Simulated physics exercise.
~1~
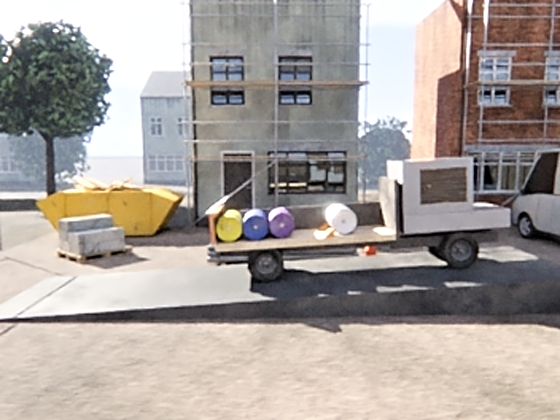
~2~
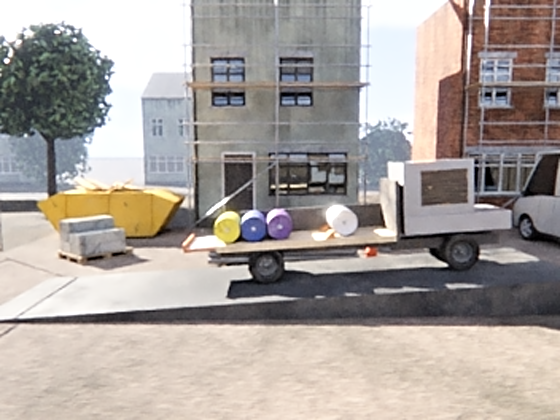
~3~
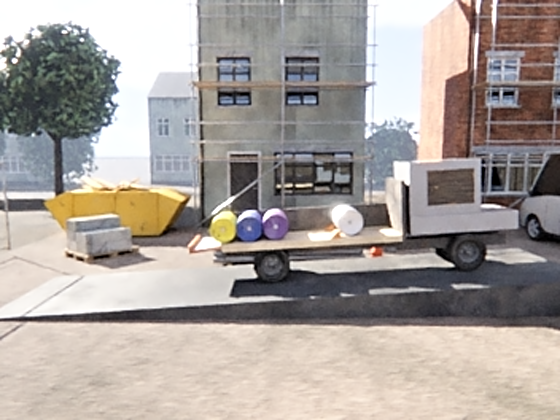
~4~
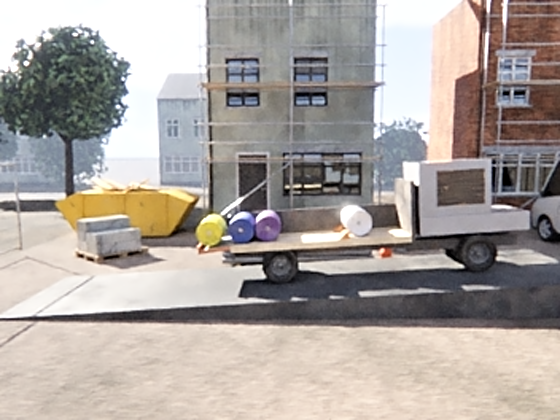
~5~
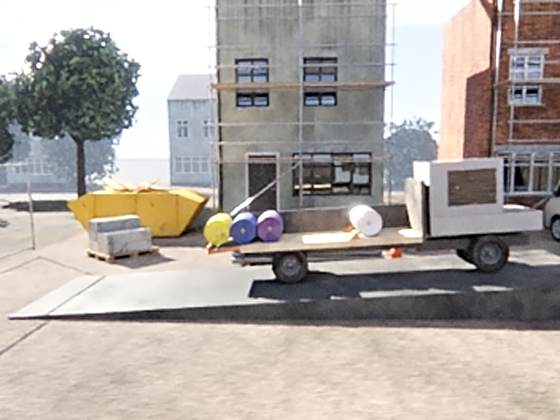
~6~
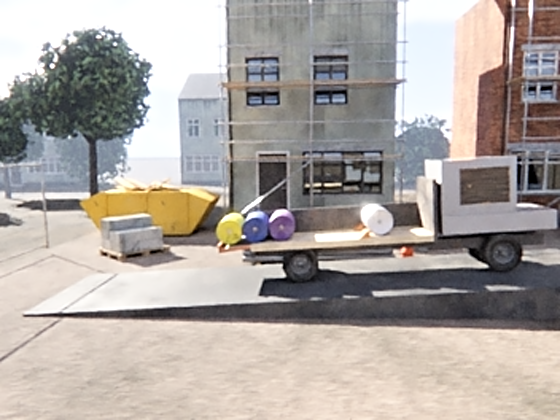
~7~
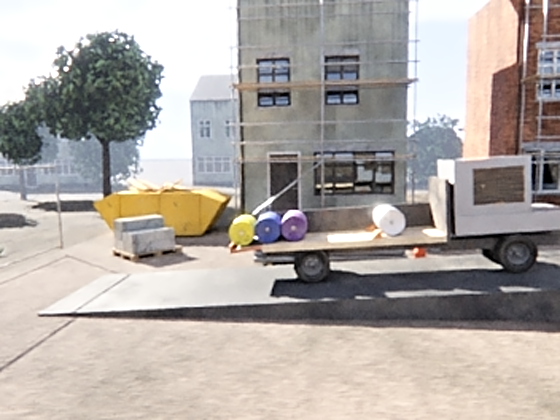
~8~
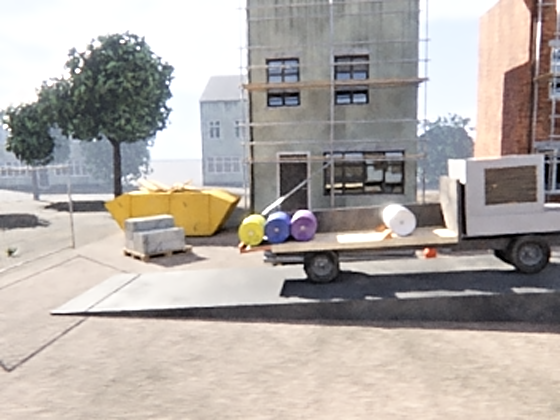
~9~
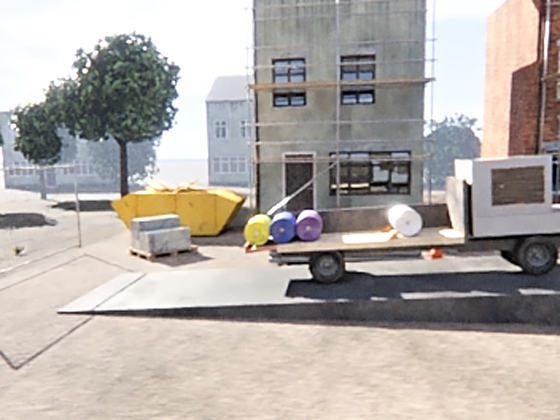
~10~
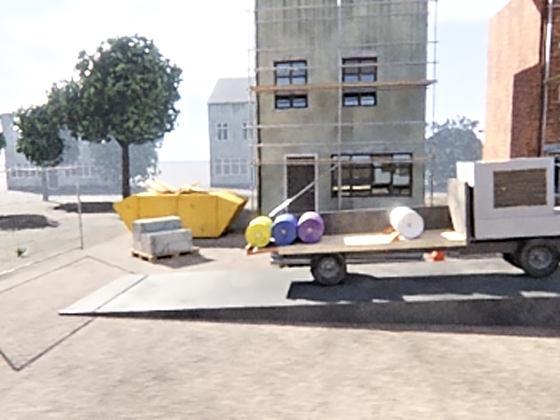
Three coloured kegs roll left as the truck's tailgate drops, then settle without falling off.
